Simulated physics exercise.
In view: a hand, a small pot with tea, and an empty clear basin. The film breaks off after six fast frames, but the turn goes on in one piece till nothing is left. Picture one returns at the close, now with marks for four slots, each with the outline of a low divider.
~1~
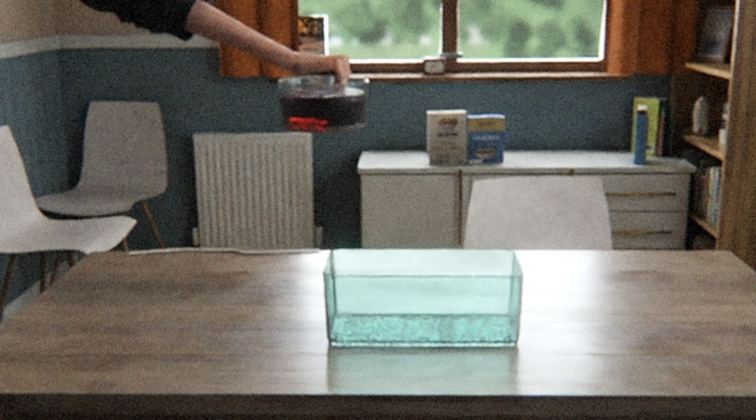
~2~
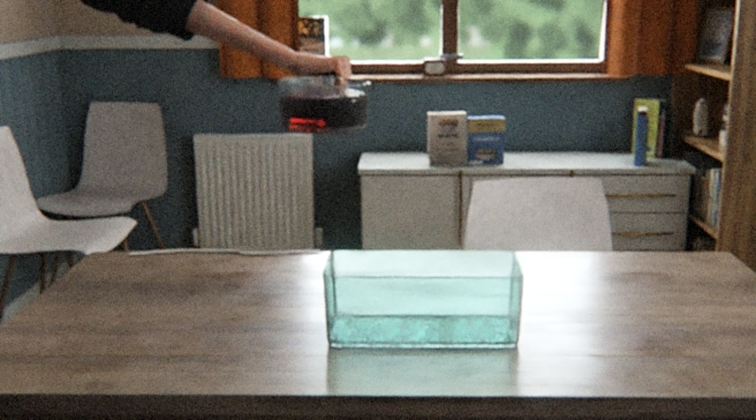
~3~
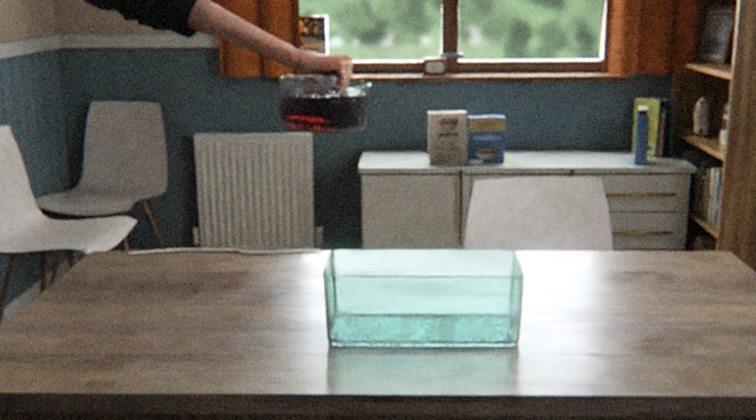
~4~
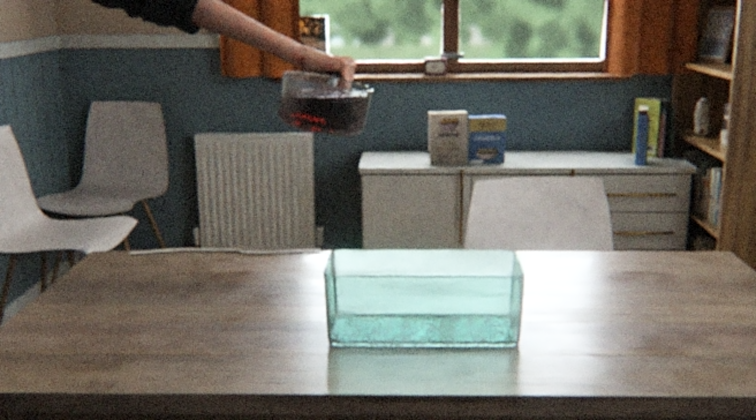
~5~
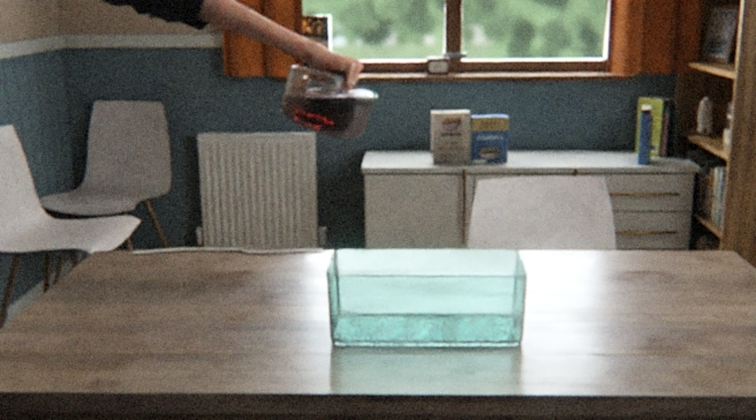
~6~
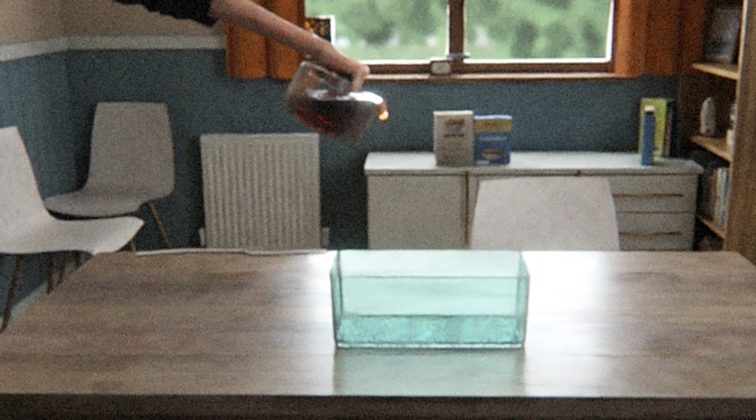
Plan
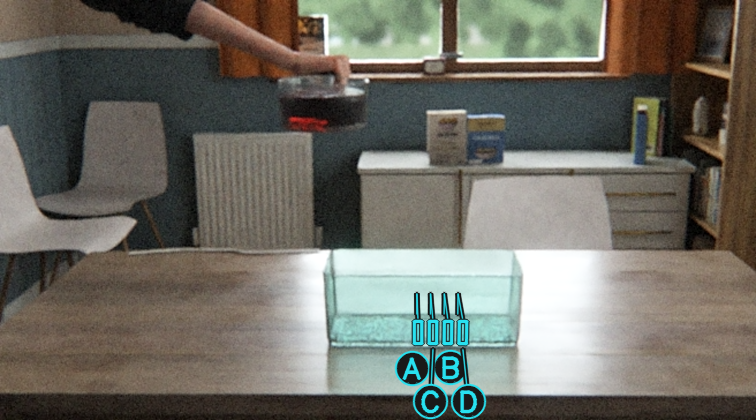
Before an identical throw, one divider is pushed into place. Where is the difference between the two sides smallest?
The best position is C.
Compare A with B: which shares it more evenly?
A it is.
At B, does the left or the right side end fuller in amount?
More ends on the left.
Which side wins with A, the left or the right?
The right one.
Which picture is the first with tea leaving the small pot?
Picture 6.
On the marked copy, A at (418, 349); B at (447, 349); C at (432, 349); D at (462, 349).
If A is chosen, about 33 % ends left of the wall and 65 % right of it.
If B is chosen, about 81 % ends left of the wall and 17 % right of it.
If C is chosen, about 51 % ends left of the wall and 47 % right of it.
If D is chosen, about 90 % ends left of the wall and 7 % right of it; 3 % is lost outside.
